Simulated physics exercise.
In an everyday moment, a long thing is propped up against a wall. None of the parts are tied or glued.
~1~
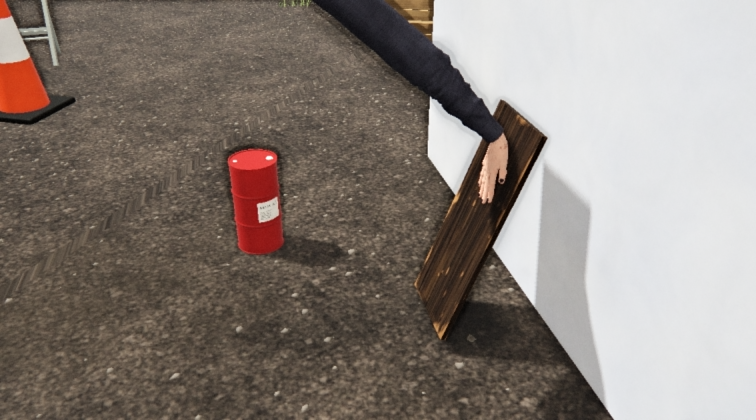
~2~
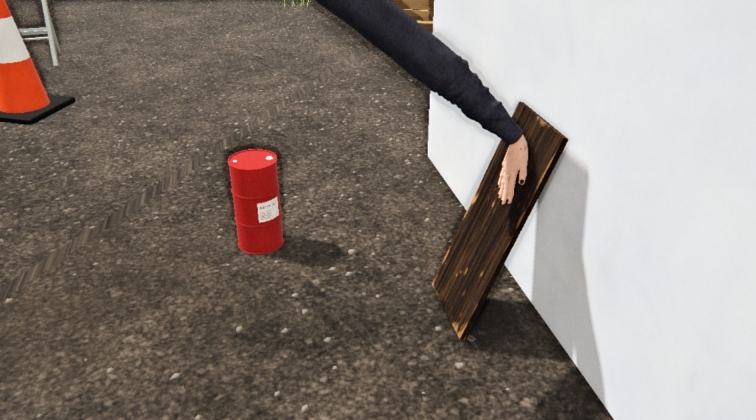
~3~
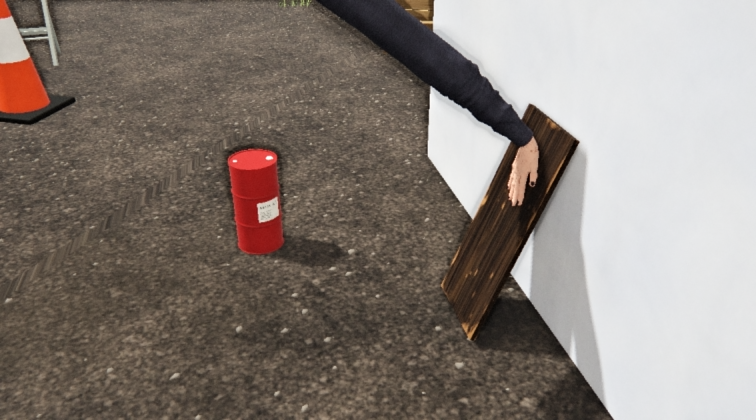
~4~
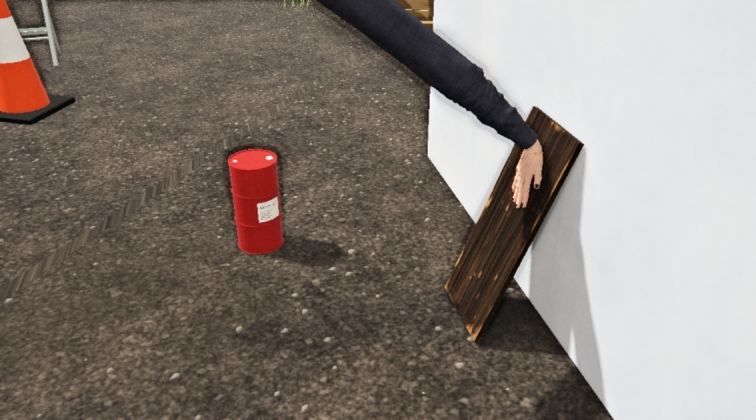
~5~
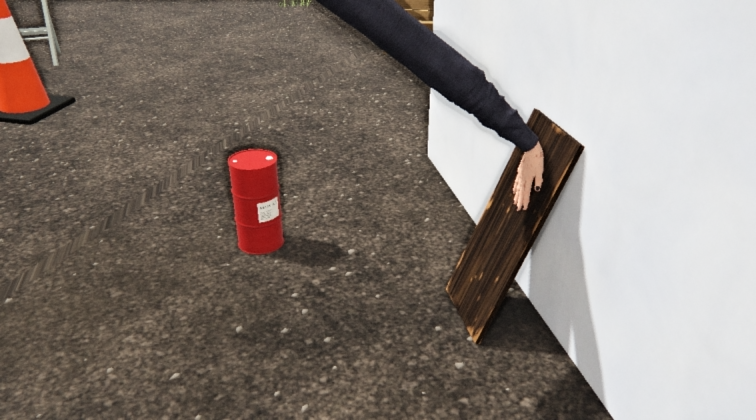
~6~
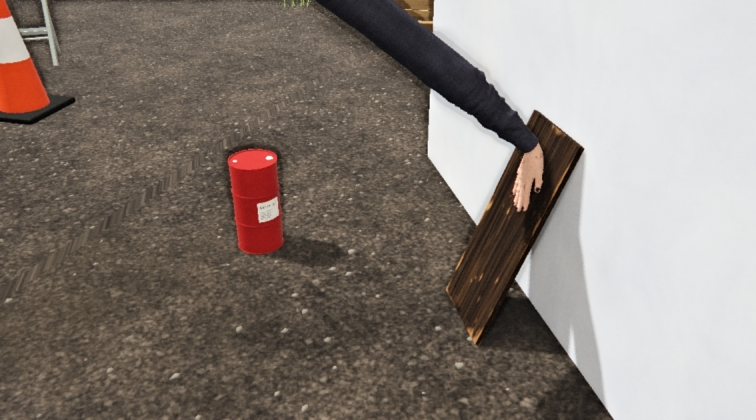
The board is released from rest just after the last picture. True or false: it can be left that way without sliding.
True.
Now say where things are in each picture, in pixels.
In the first picture, not yet at the wall; black board (473, 221); red canister (257, 202).
In the second picture, not yet at the wall; black board (492, 221); red canister (257, 202).
In the third picture, not yet at the wall; black board (502, 223); red canister (257, 202).
In the fourth picture, not yet at the wall; black board (506, 225); red canister (257, 202).
In the fifth picture, propped up under the hand; black board (507, 227); red canister (257, 202).
In the sixth picture, propped up under the hand; black board (507, 228); red canister (257, 202).
Then, 1.10 s later than the last frame, all is still.
Then, 2.40 s later than the last frame, black board resting near (507, 228).
When it is over, both as before. End places, in pixels of the last picture, black board near (507, 228). The board holds.
